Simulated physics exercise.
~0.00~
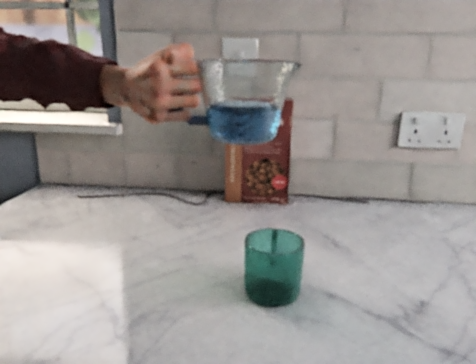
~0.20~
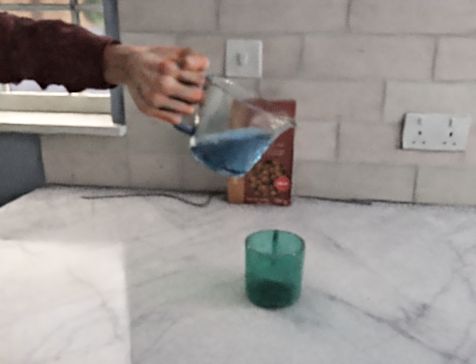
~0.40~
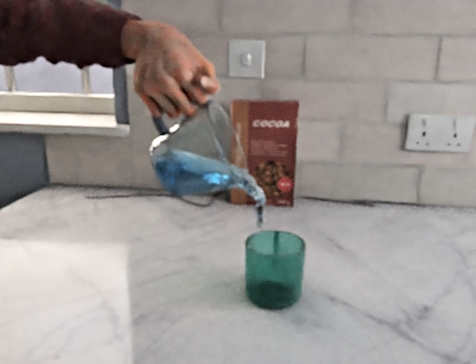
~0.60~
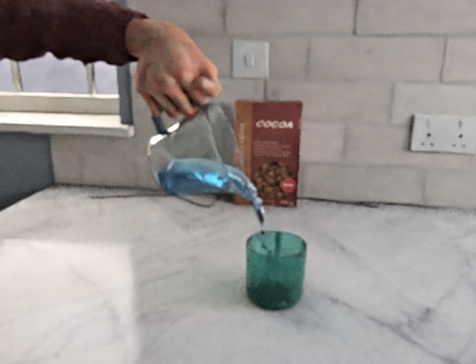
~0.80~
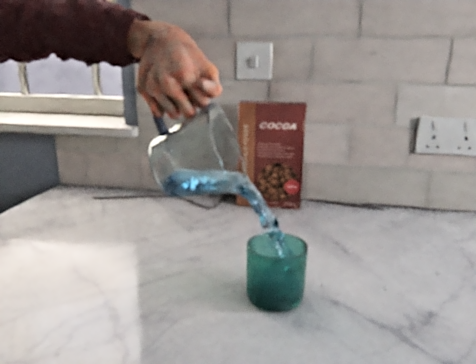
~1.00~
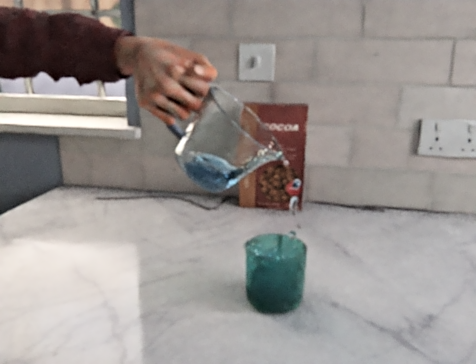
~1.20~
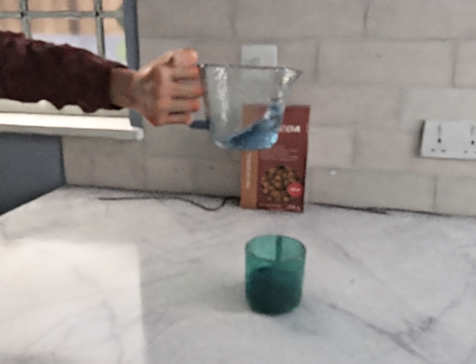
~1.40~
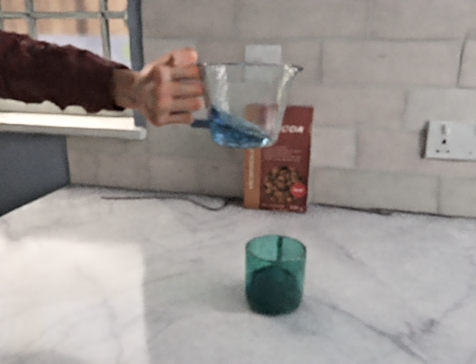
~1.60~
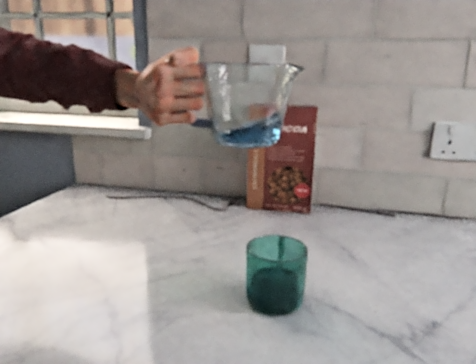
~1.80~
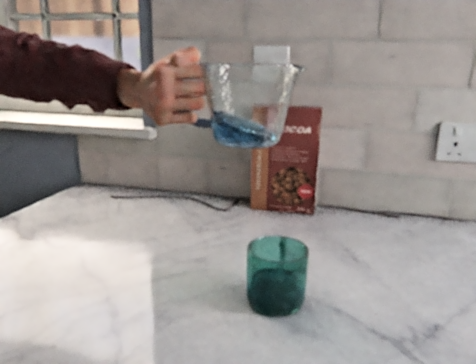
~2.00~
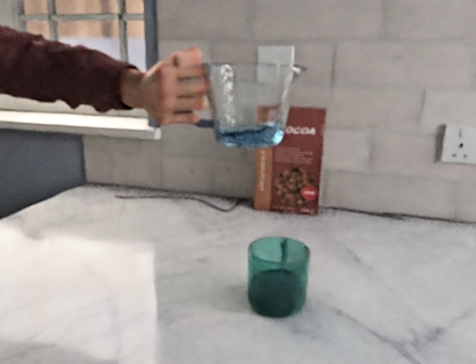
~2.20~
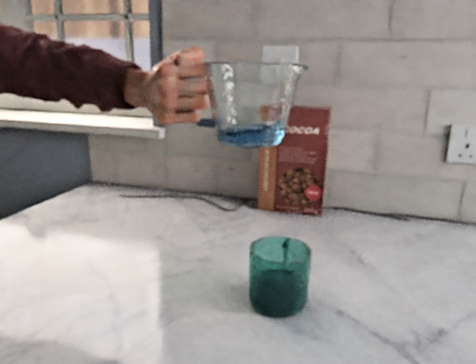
On a marble counter, a hand pours blue liquid from a jug into a green cup, then levels the jug.
